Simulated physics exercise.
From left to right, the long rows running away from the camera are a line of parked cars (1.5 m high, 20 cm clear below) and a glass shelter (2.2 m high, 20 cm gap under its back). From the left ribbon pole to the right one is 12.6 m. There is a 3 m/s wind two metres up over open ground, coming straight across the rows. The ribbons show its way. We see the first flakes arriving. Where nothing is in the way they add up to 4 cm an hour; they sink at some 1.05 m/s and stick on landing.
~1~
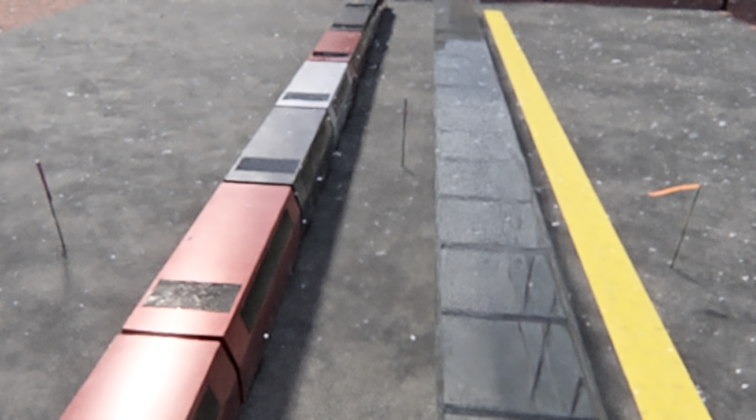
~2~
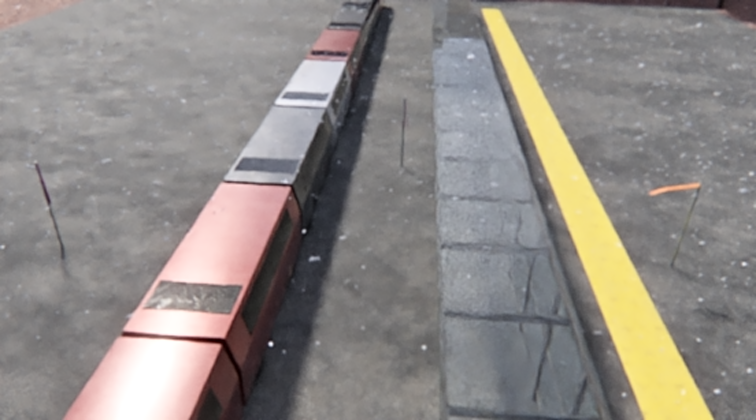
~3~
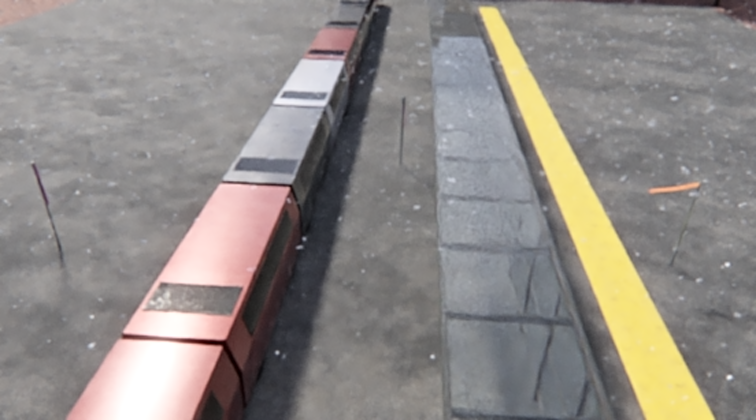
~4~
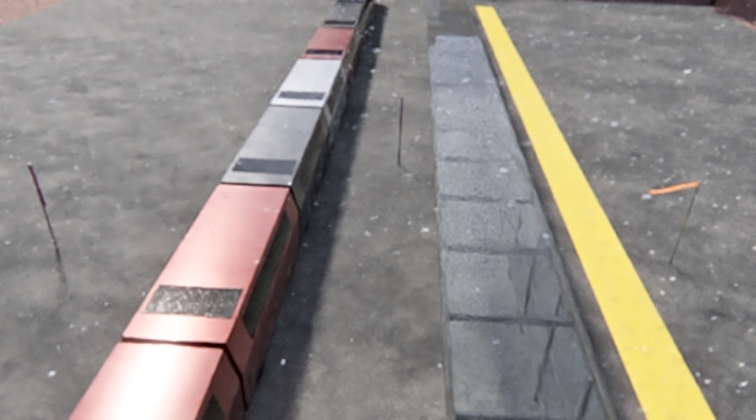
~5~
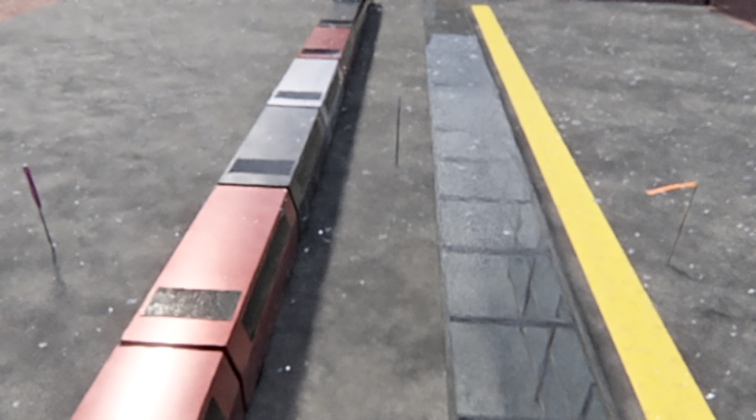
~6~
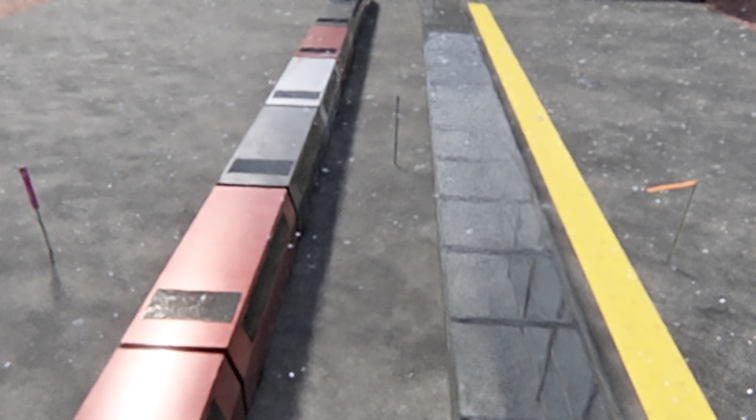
A long line of parked red and grey cars stayed still beside a low glass shelter and a yellow strip, while pale flecks dotted the view and the small ribbons on thin poles barely shifted.
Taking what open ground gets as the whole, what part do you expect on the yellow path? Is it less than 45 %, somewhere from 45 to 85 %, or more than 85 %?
That spot gets over 85 % of the open-ground amount.
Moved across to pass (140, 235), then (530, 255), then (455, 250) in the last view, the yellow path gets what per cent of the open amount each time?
90 %, then 110 %, then 0 %.
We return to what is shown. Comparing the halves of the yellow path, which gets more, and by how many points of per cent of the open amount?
Result: Right section leads by approx. 10 points.
In 10 minutes the yellow path collects 7 mm against 7 mm in the open.
In 30 minutes the yellow path collects 20 mm against 20 mm in the open.
In 60 minutes the yellow path collects 39 mm against 40 mm in the open, so the yellow path has 98 % of the open amount; the left half of it has 93 %, the right half 102 %.
